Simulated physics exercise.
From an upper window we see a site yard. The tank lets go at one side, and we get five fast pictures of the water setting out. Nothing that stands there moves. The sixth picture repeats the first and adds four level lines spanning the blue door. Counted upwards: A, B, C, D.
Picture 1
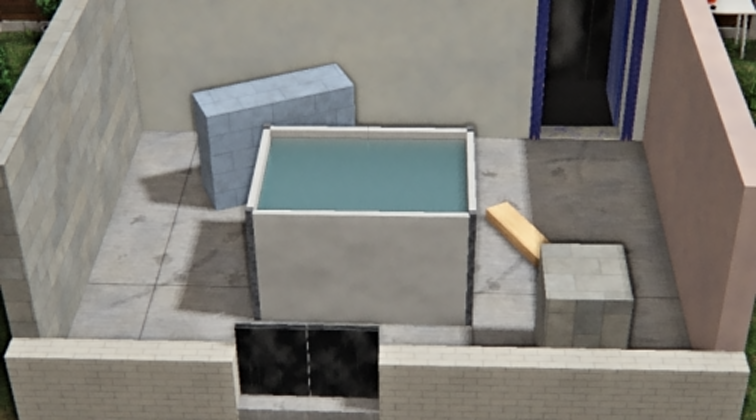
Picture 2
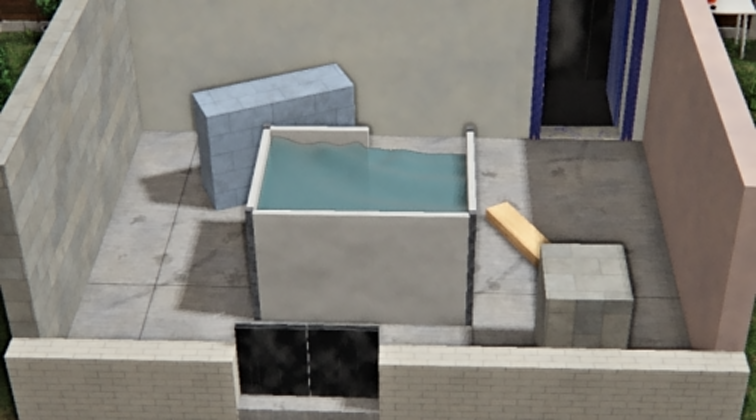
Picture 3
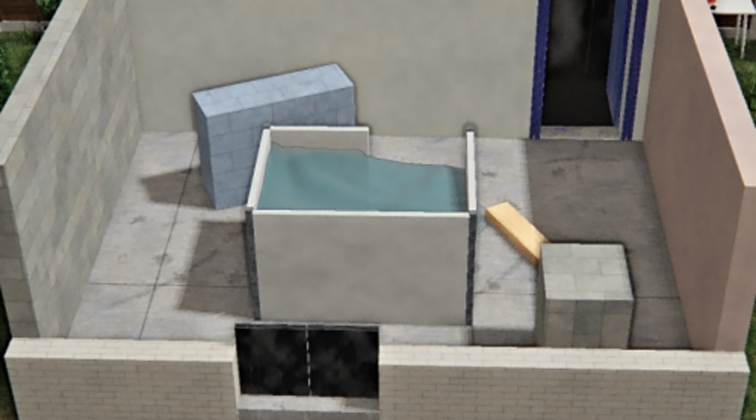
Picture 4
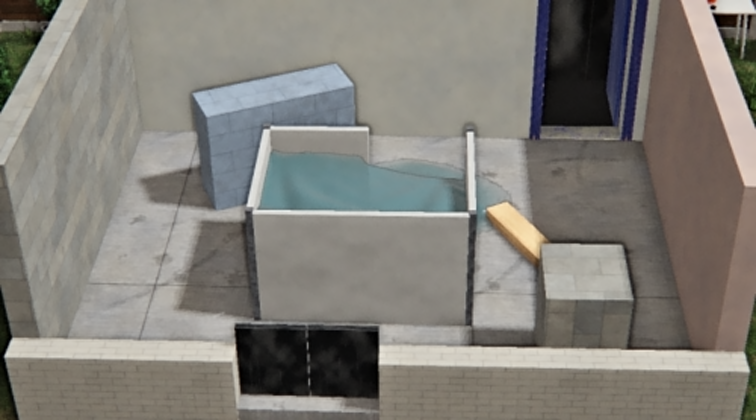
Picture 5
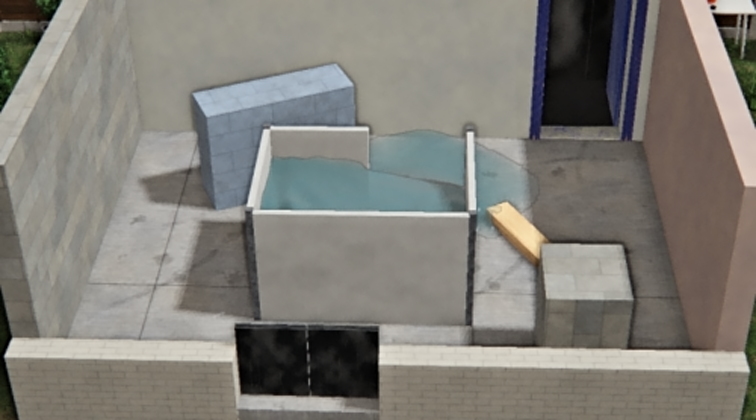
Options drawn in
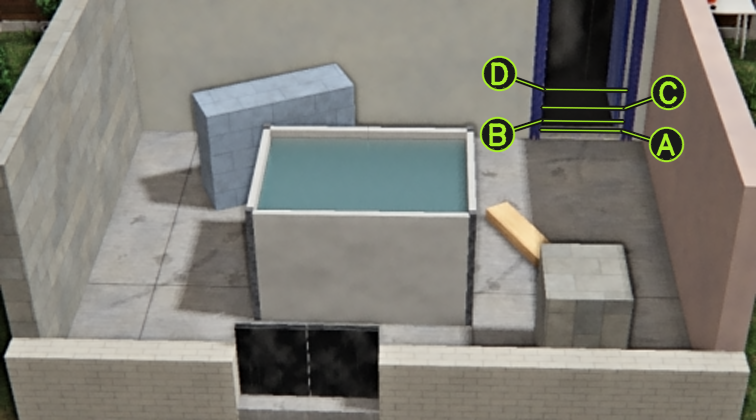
The clip shows a walled yard from above, where part of a water tank's back wall disappears, the water inside slopes and lowers, and a shallow sheet spreads across the concrete behind and to the right, near a yellow block.
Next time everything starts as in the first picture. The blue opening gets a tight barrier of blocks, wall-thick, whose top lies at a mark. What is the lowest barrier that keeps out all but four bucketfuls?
C is the one.
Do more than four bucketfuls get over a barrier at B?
Yes, it does.
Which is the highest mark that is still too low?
Here it is mark B.
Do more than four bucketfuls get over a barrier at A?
Yes, that goes wrong.
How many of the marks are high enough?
Two.
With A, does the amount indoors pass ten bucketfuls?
Yes.
On the marked copy, A at (581, 130); B at (582, 121); C at (583, 107); D at (585, 89); from the bottom up A, B, C, D.
Choosing A, dozens of bucketfuls pour in.
Choosing B, about 11 bucketfuls get in.
Choosing C, a bucket or two gets in.
Choosing D, nothing gets over.
